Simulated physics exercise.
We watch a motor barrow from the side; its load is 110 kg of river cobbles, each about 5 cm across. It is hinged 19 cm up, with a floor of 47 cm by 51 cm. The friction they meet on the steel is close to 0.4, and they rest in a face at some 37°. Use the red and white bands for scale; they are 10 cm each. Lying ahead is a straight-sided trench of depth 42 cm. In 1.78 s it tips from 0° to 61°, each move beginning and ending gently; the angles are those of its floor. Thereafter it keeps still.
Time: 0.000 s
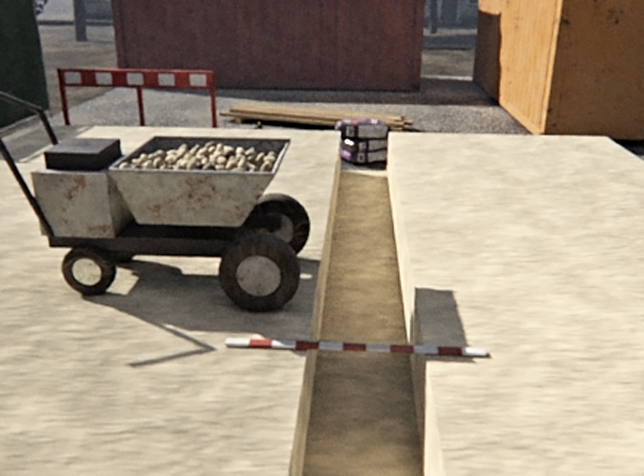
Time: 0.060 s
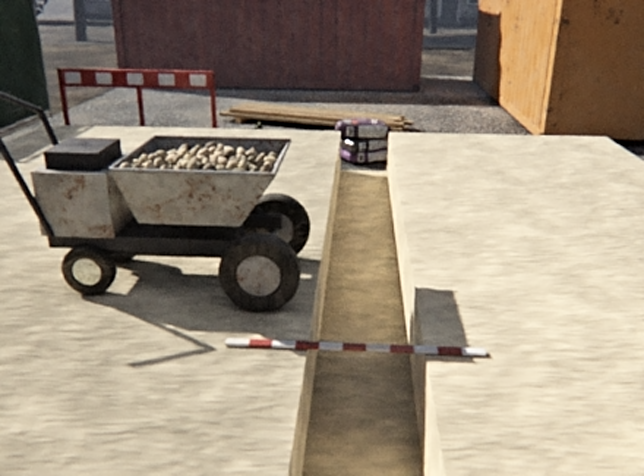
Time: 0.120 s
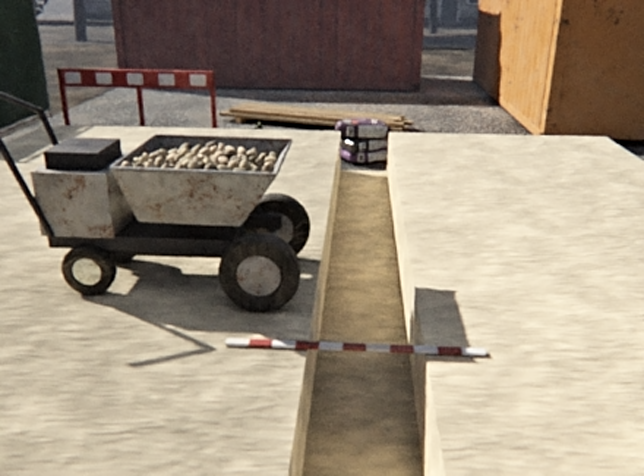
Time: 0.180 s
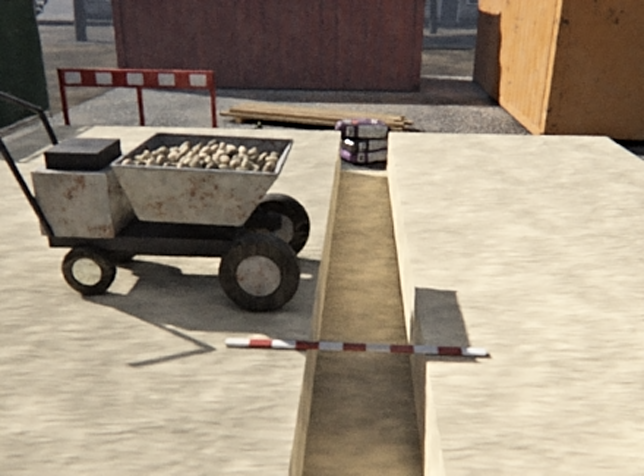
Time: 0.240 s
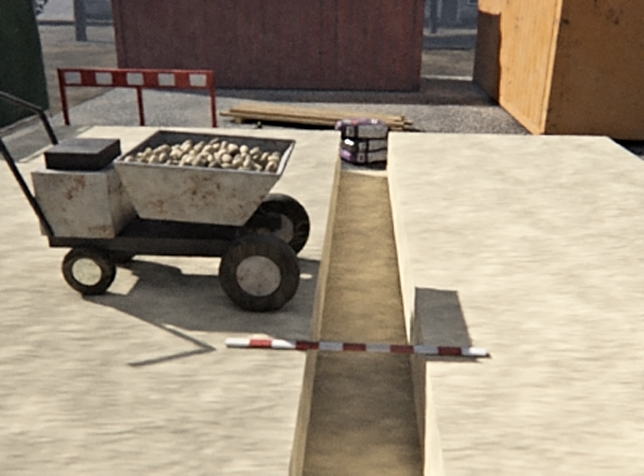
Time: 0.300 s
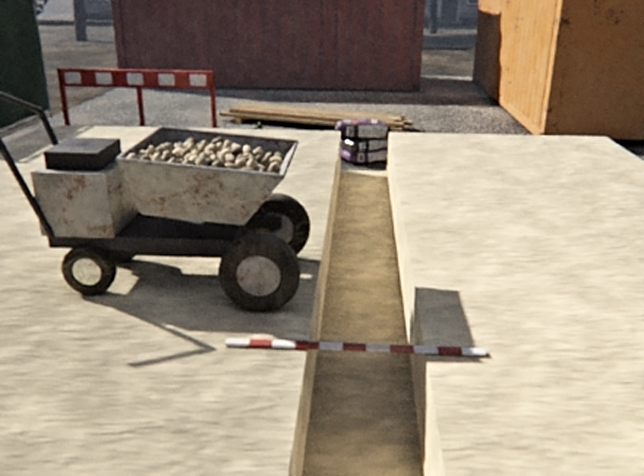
On a sunlit yard of pale ground, seen from the side and slightly above, a narrow straight trench runs away between flat slabs. A rusty pale barrow with dark wheels and a skip of rounded stones stands at left, with a red-and-white pole across the trench, stacked purple-and-white packs beyond, and red and orange containers behind. The skip tilts very slightly rightward, its stones shifting faintly, while the barrow stays put.
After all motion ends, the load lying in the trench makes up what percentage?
It makes up about 60 per cent.
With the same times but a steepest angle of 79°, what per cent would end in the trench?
About 80 per cent would end up in the trench.
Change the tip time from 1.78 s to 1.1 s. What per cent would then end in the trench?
In that case some 50 per cent.
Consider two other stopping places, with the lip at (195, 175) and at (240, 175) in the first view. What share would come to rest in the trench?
Result: Close to 65 then close to 65 per cent.
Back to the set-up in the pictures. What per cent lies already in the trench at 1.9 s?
Around 20 per cent of it.
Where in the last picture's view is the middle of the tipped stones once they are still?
(383, 348).
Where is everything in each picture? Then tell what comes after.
In the first picture, the skip is at 0°, its lip at (275, 175); the top of the load is at (203, 154).
The second picture shows lip at (275, 175), floor tilted 0°, highest stones at (203, 154); the stones move at 0.1 m/s on average.
In the third picture, the skip is at 1°, its lip at (276, 175); the top of the load is at (201, 154); the stones move at 0.1 m/s on average.
The fourth picture shows lip at (278, 175), floor tilted 2°, highest stones at (202, 153); the stones move at 0.2 m/s on average.
In the fifth picture, the skip is at 3°, its lip at (280, 176); the top of the load is at (200, 151); the stones move at 0.2 m/s on average.
In the sixth picture, the skip is at 5°, its lip at (283, 177); the top of the load is at (194, 149); the stones move at 0.2 m/s on average.
After 1.3 s the floor is at 52°; 100 % in the skip; the foremost stones are at (348, 199).
After 1.9 s the floor is at 61°; 78 % in the skip, 21 % in the trench, 2 % past the trench; the foremost stones are at (434, 280).
After 2.2 s the floor is at 61°; 57 % in the skip, 37 % in the trench, 6 % past the trench; the foremost stones are at (471, 275).
After 4.2 s the floor is at 61°; 34 % in the skip, 60 % in the trench, 6 % past the trench; the foremost stones are at (505, 281).
